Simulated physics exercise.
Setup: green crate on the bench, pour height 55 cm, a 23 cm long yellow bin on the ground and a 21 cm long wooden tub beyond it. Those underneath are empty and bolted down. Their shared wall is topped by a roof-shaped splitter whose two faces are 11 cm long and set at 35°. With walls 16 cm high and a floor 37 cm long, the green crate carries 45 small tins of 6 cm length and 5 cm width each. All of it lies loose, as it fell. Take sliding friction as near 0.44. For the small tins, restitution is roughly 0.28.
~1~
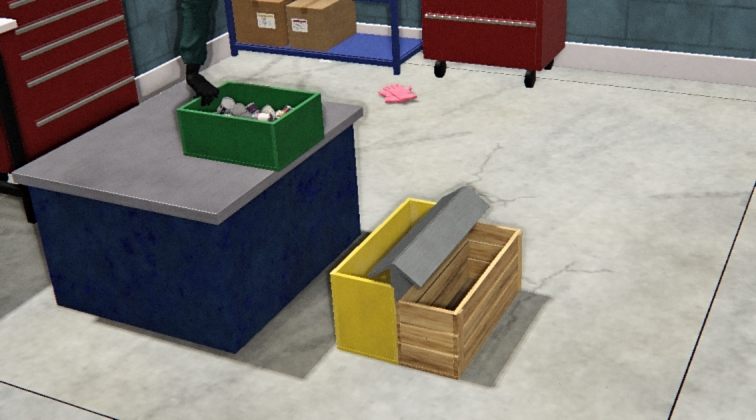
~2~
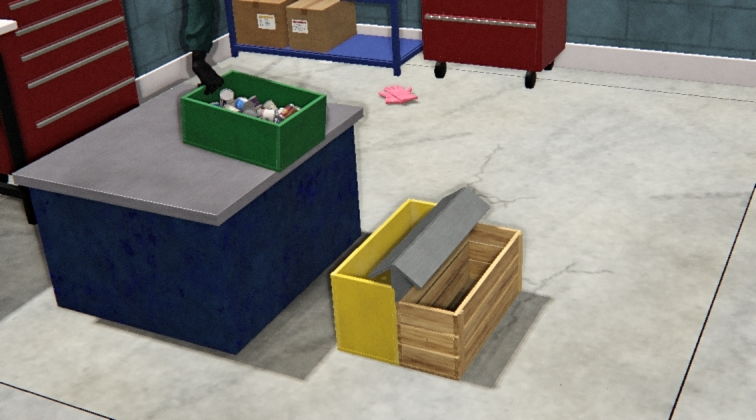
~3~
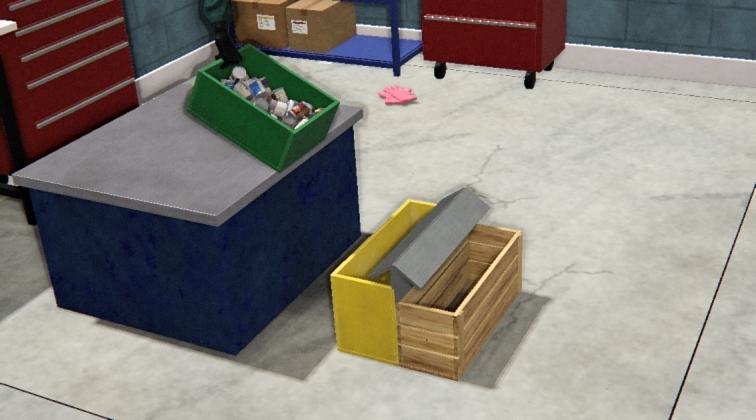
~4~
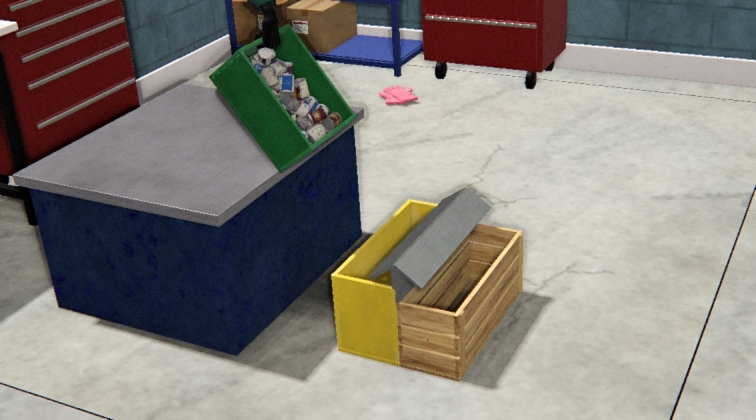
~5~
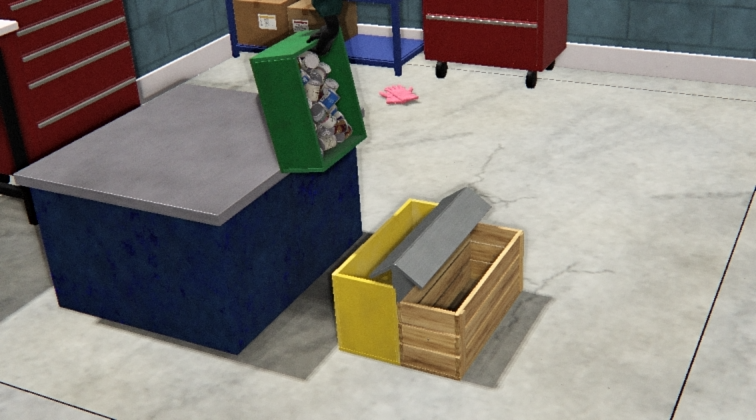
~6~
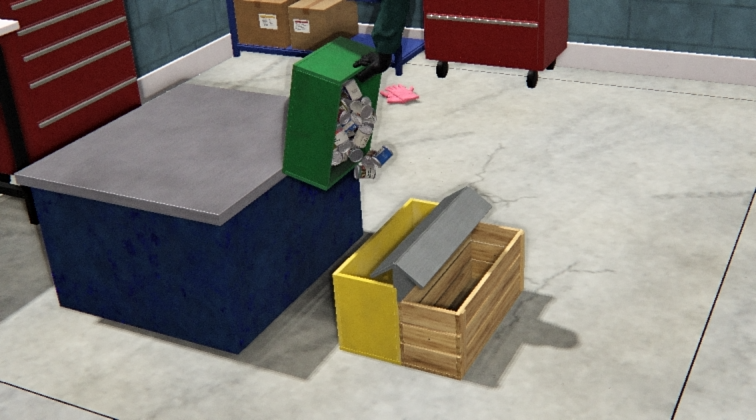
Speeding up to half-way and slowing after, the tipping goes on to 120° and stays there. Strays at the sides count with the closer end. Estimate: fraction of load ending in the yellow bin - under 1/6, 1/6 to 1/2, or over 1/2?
Over 1/2.
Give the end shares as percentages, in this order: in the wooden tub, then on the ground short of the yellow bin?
It works out to roughly 0 per cent and 20 per cent, in that order.
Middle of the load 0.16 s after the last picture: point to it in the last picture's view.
At about (370, 175).
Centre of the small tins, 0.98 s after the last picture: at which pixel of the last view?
About (397, 304).
Then, 0.16 s after the last picture, tilt 119°; 19 still in the green crate, 6 in the yellow bin and 20 in the air.
Then, 0.35 s after the last picture, tilt 120°; 5 still in the green crate, 21 in the yellow bin and 19 in the air.
Then, 0.63 s after the last picture, tilt 120°; 34 in the yellow bin, 3 on the ground short of the yellow bin and 8 in the air.
Outcome (0.98 s after the last picture), 37 in the yellow bin and 8 on the ground short of the yellow bin. Asked share, 37 of 45, 82 per cent.
